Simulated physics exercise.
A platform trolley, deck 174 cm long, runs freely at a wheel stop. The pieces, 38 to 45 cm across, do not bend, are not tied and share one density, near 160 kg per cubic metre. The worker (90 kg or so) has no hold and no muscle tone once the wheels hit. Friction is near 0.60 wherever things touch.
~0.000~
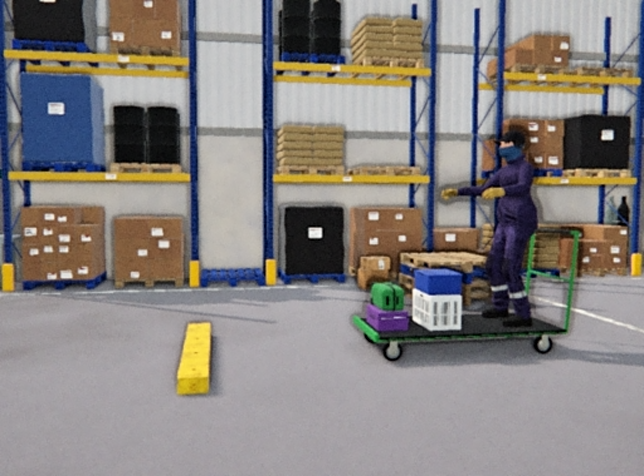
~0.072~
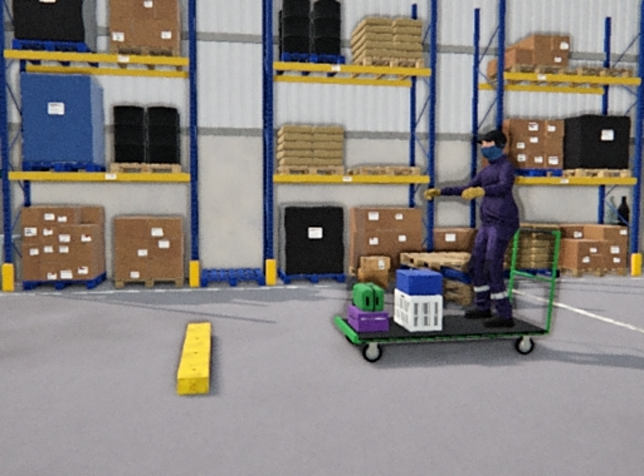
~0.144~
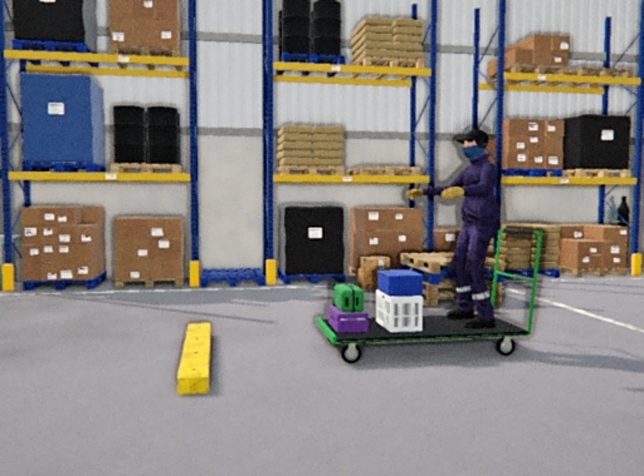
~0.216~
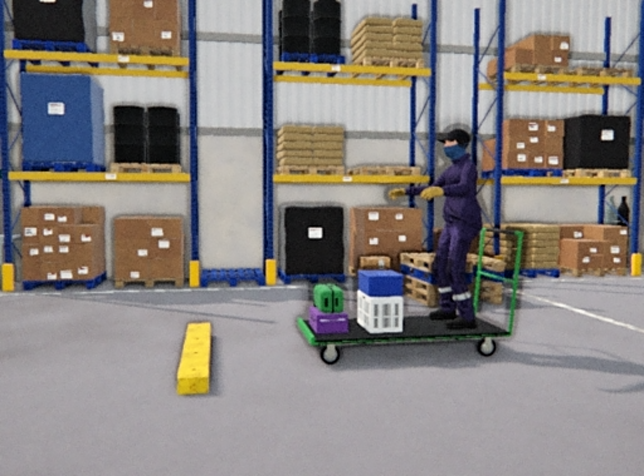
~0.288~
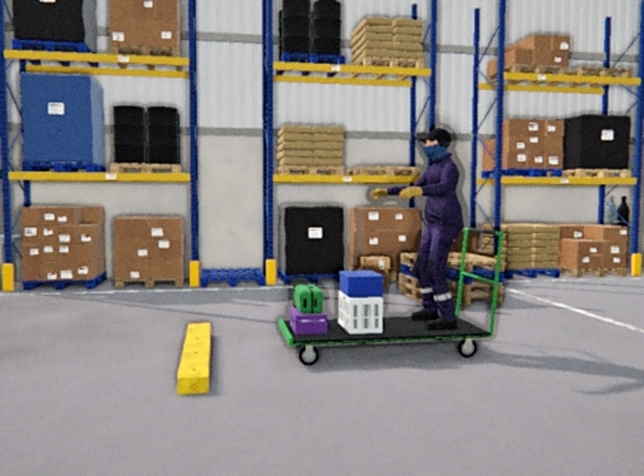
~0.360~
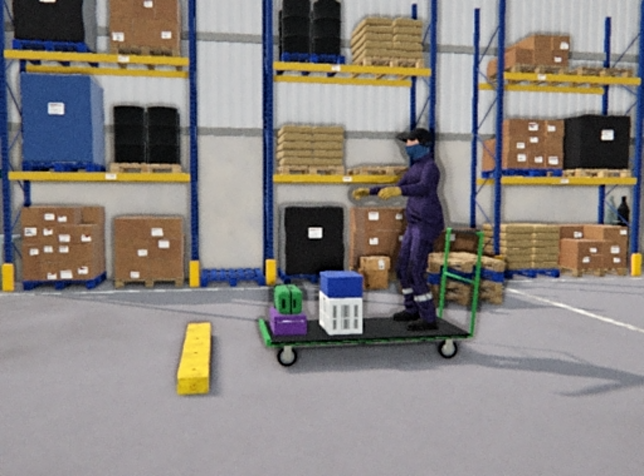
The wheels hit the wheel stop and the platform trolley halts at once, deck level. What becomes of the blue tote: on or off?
The blue tote flies off.
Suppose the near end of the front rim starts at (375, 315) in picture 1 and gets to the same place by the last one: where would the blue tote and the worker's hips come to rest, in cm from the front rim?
Then blue 90 past, hips 10 past.
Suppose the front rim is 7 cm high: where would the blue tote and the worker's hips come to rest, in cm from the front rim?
Then blue 20 past, hips 50 behind.
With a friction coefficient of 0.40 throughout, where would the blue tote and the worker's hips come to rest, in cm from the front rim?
Then blue 90 past, hips 50 behind.
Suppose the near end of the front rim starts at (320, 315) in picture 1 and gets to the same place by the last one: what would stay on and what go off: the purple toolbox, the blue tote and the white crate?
In that case purple on, blue on, white on.
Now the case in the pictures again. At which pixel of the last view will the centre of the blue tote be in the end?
Around (136, 341).
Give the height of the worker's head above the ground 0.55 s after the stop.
About 60 cm.
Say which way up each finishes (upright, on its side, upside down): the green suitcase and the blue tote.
At rest: Green on its side, blue on its side.
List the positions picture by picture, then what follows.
The first frame shows blue tote (437, 282), hips (516, 223), rim corner (377, 338); 146 cm still to roll.
The second frame shows blue tote (419, 283), hips (498, 223), rim corner (356, 339); 128 cm still to roll.
The third frame shows blue tote (400, 283), hips (480, 223), rim corner (335, 339); 110 cm still to roll.
The fourth frame shows blue tote (380, 284), hips (462, 223), rim corner (313, 340); 91 cm still to roll.
The fifth frame shows blue tote (361, 284), hips (443, 224), rim corner (291, 341); 73 cm still to roll.
The sixth frame shows blue tote (341, 285), hips (424, 224), rim corner (269, 342); 55 cm still to roll. Speed about 2.5 m/s.
Impact comes at 0.58 s.
After 0.83 s the blue tote is 23 cm behind the rim, tilted 25°, near (225, 284) in the last picture's view.
After 1.13 s the blue tote is 27 cm past the rim, tilted 65°, near (167, 334) in the last picture's view.
After 1.58 s the blue tote is 52 cm past the rim, tilted 125°, near (136, 341) in the last picture's view.
Final state at 1.9 s, past the rim, blue tote and green suitcase; behind it, white crate, purple toolbox and the worker's hips.
